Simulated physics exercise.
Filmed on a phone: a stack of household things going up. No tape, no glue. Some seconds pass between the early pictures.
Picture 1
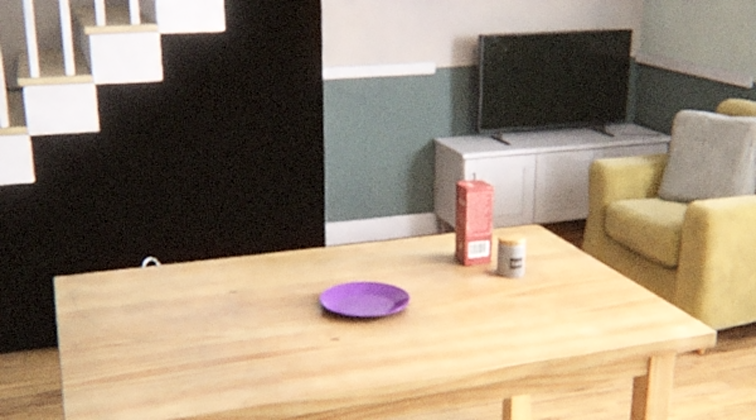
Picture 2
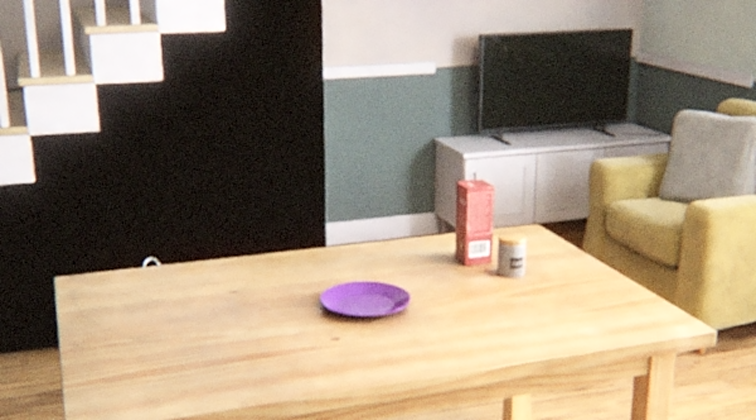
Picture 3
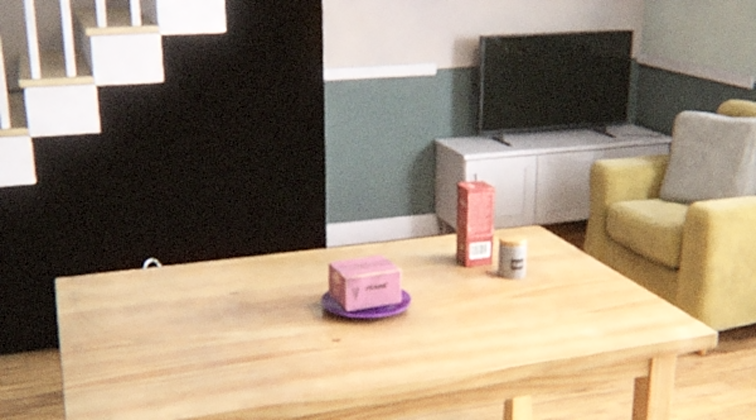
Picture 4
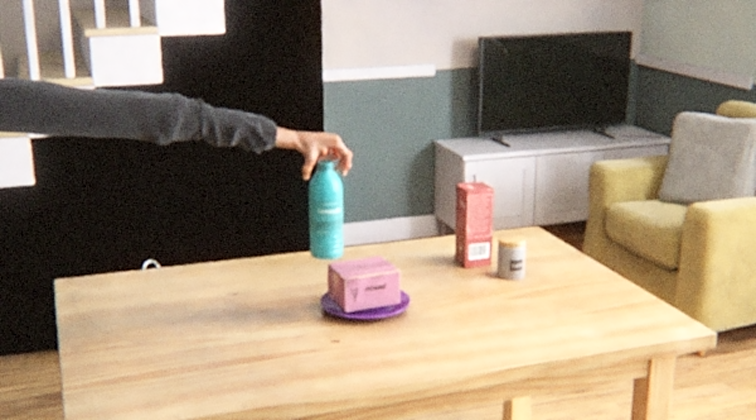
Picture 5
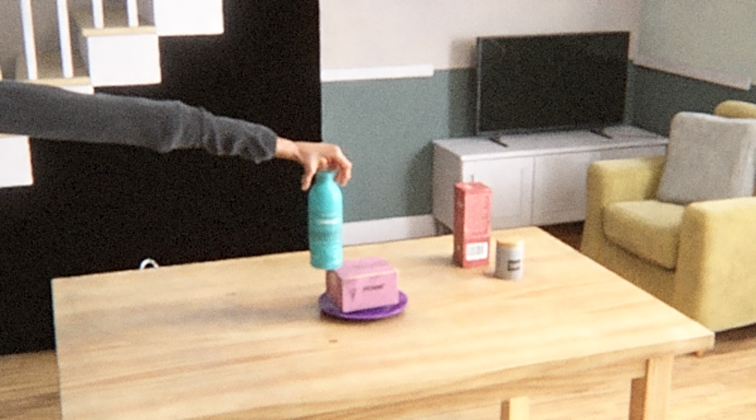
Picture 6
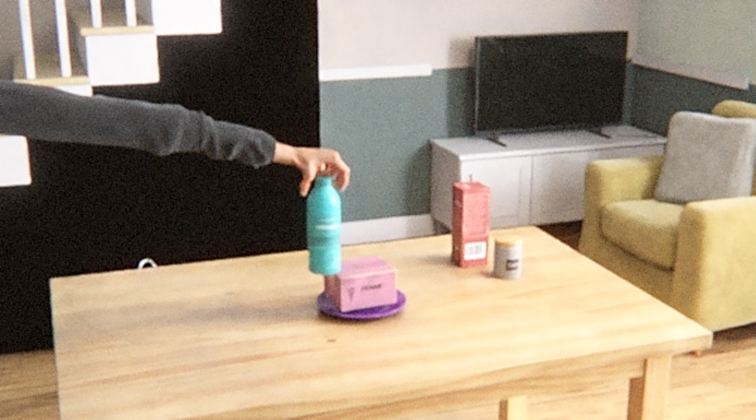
A pink box appears on the purple plate, then a hand lowers a turquoise bottle behind it.
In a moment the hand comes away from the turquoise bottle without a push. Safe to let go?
Here the pile comes apart.
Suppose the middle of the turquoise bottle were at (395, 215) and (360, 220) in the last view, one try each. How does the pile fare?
First, it gives way; second, it keeps its balance.
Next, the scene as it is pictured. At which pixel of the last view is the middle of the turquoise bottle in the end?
Near (260, 308).
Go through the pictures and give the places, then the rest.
In the first frame, the last thing is not in view yet; purple plate (365, 302).
In the second frame, the last thing is not in view yet.
In the third frame, the last thing is not in view yet.
In the fourth frame, still above its spot; turquoise bottle (326, 209); pink box (363, 283).
In the fifth frame, still above its spot; turquoise bottle (325, 219).
In the sixth frame, set down, still held; turquoise bottle (324, 225); pink box (360, 283).
Then, 0.40 s later than the last frame, turquoise bottle now fallen.
Then, 0.60 s later than the last frame, things are still on the move.
When it is over, fallen, turquoise bottle; the other 4 as before. End places, in pixels of the last picture, turquoise bottle near (260, 308). The pile gives way.
